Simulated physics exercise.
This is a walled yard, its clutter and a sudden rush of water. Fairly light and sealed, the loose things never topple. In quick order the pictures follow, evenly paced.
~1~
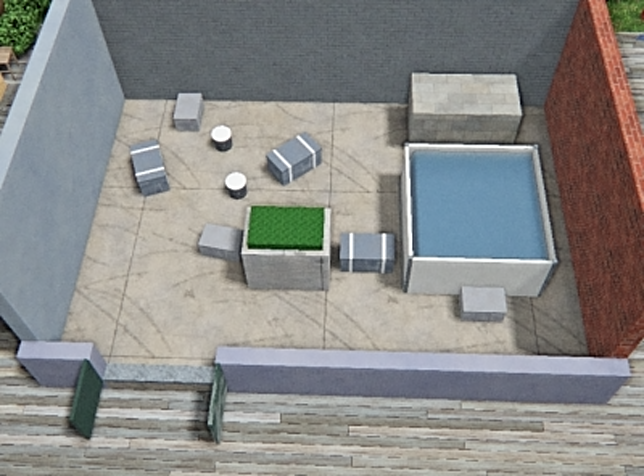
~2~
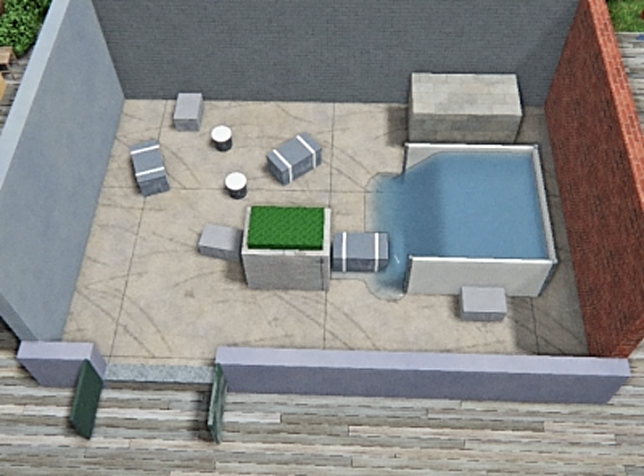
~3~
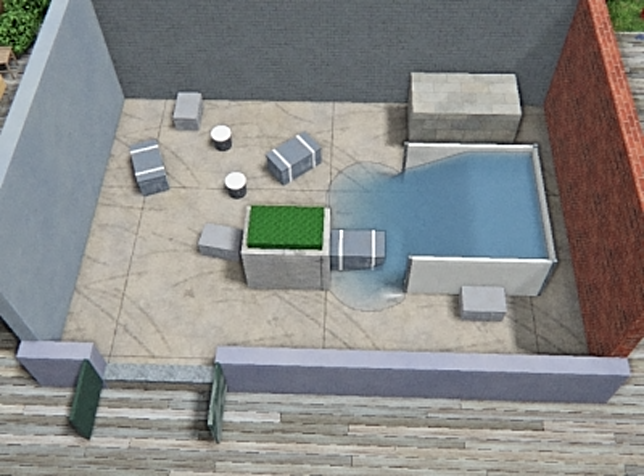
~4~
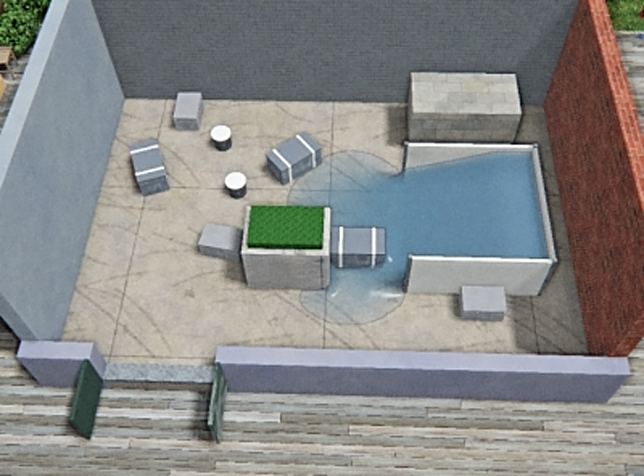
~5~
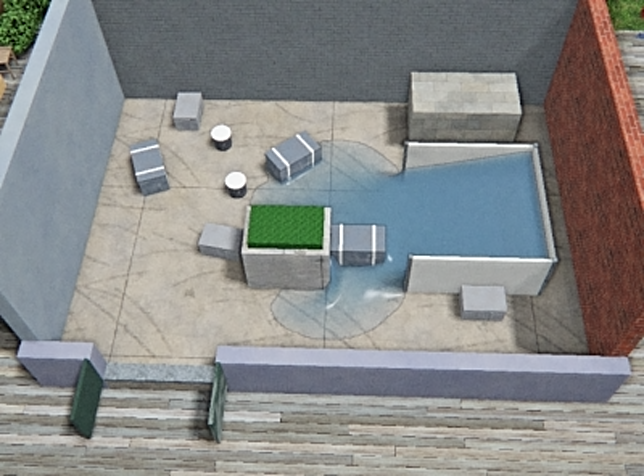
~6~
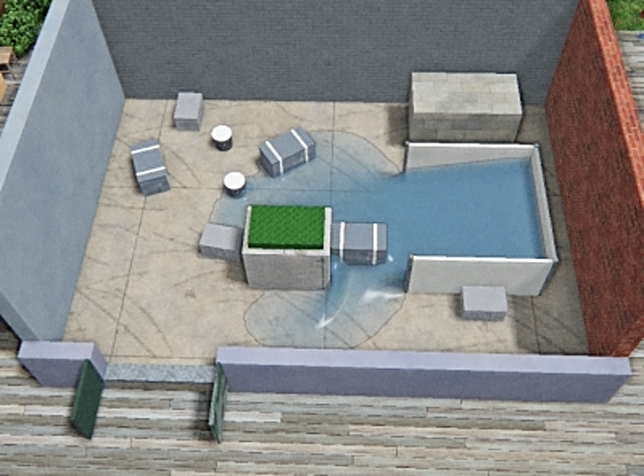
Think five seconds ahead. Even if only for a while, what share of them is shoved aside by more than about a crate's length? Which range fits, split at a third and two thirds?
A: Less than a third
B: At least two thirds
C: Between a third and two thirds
The answer is B.
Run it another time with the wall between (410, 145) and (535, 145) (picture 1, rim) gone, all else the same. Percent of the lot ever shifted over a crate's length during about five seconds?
It comes out at roughly 60 per cent.
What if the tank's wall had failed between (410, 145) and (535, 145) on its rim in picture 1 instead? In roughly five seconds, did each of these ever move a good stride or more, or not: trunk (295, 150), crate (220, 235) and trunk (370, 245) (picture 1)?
Travels that far, falls short, falls short.
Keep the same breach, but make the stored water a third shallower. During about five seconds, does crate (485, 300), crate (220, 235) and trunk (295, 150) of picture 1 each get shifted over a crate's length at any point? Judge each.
Answers in the order asked: Stayed within the threshold, stayed within the threshold, went past the threshold.
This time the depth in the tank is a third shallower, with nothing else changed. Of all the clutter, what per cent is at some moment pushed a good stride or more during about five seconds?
80 per cent or so.
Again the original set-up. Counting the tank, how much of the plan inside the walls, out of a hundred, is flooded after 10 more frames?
My figure is about 75 percent.
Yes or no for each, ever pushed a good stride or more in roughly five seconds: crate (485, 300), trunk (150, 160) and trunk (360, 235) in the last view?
Item one stayed under the mark, item two went the distance, item three went the distance.
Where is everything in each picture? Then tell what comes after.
In the first frame, a trunk at (294, 151), on the bottom; a trunk at (368, 246), on the bottom; 0 of 8 have shifted.
In the second frame, a trunk at (294, 151), on the bottom; a trunk at (361, 245) rests on the ground, close to its start; 1 of 8 have shifted.
In the third frame, a trunk at (294, 151), on the bottom; a trunk at (357, 243), on the bottom, close to its start; 1 of 8 have shifted.
In the fourth frame, a trunk at (294, 151) rests on the ground; a trunk at (357, 241), on the bottom, close to its start; 1 of 8 have shifted.
In the fifth frame, a trunk at (293, 150) rests on the ground; a trunk at (358, 238) floats, close to its start; 1 of 8 have shifted.
In the sixth frame, a trunk at (286, 145) rests on the ground, close to its start; a trunk at (359, 236) floats, close to its start; 2 of 8 have shifted.
A moment on, 2 of 8 are well off their spots; 1 afloat.
Next, 6 of 8 are well off their spots; 5 afloat.
Later, 6 of 8 are well off their spots; 6 afloat.
In the end, 7 of 8 are well off their spots, and 7 have been at some point; 7 afloat.
